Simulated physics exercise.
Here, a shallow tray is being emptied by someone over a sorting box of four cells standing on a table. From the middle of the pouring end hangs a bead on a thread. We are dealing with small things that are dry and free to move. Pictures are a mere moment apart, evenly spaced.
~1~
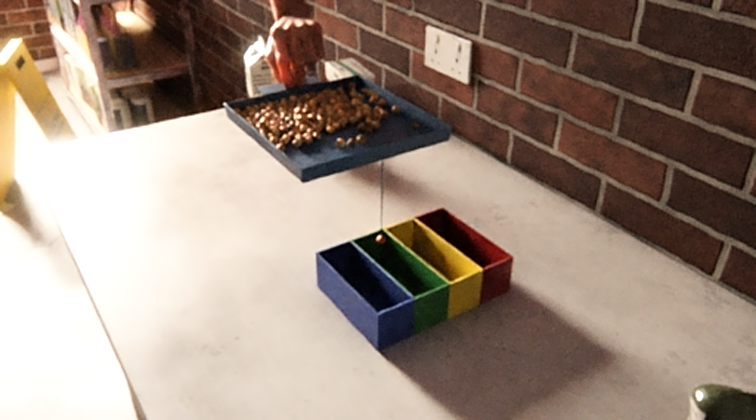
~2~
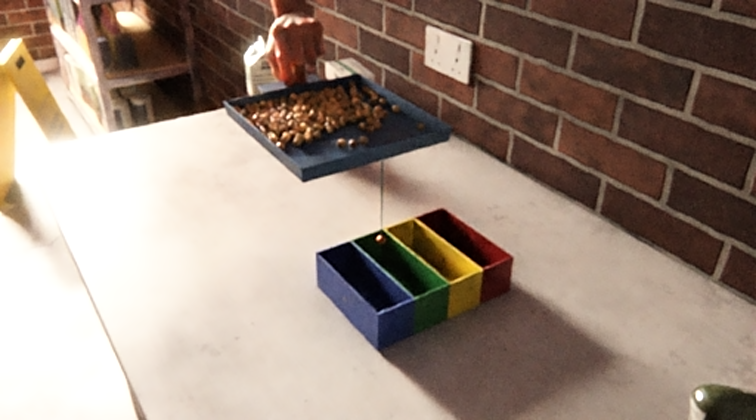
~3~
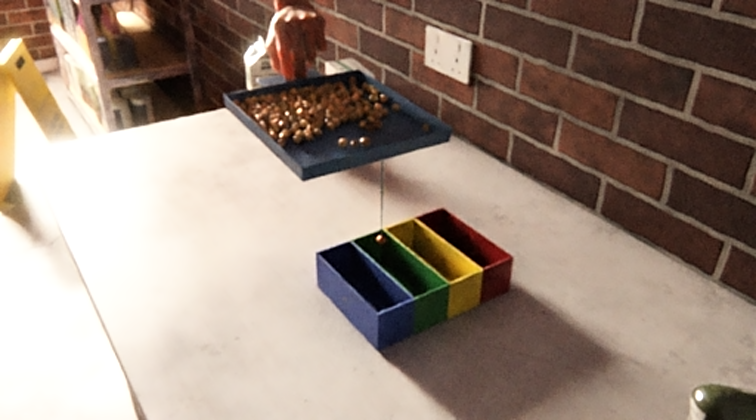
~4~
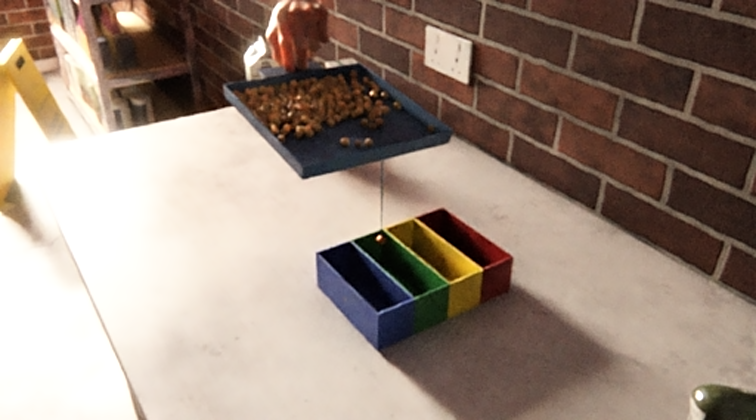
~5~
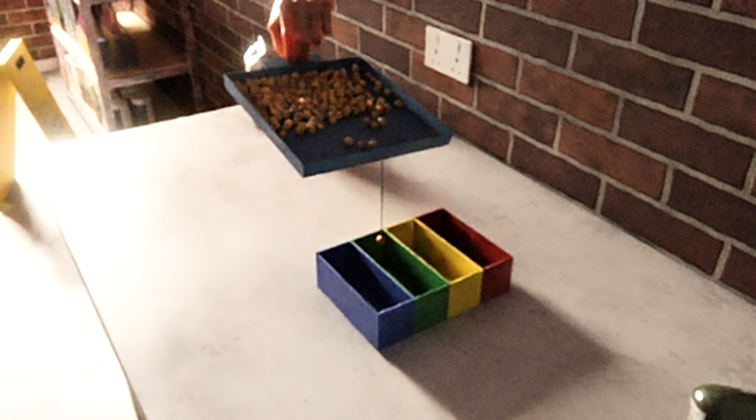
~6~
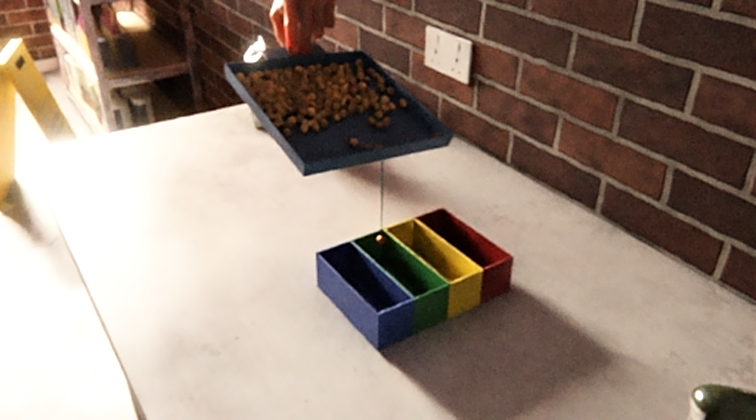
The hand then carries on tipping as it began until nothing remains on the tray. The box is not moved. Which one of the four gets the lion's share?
Lion's share: Red.
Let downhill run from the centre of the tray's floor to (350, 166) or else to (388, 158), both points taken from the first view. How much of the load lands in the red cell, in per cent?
You'd see roughly 0 per cent the first time and 20 per cent the second.
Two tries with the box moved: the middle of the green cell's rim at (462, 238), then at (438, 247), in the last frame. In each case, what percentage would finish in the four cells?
About 90 % and 90 %.
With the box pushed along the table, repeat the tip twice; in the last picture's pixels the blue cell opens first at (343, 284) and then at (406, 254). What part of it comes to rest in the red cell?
Roughly 50% on the first try and 0% on the second.
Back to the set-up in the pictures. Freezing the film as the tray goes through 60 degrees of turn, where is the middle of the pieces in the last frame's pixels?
Near (405, 130).
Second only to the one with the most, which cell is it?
Next after the leader comes that yellow cell.
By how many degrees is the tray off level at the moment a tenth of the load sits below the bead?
80°, roughly.
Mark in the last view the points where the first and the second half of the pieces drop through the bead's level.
Points: About (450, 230), then about (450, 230).
Shortly afterwards, tray tipped steeply; all but a few on the tray; only a few in the yellow cell; only a few in the red cell; only a few falling or outside the box.
Next, tray tipped right over; near a quarter on the tray; near a quarter in the red cell; near a quarter in the yellow cell; a little in the green cell; only a few in the blue cell; near a quarter falling or outside the box.
Some moments later, tray tipped past a quarter turn; near half in the red cell; near a third in the yellow cell; a little in the green cell; only a few in the blue cell; a little falling or outside the box.
In the end, tray tipped past a quarter turn; near half in the red cell; near a third in the yellow cell; a little in the green cell; only a few in the blue cell; a little outside the box.
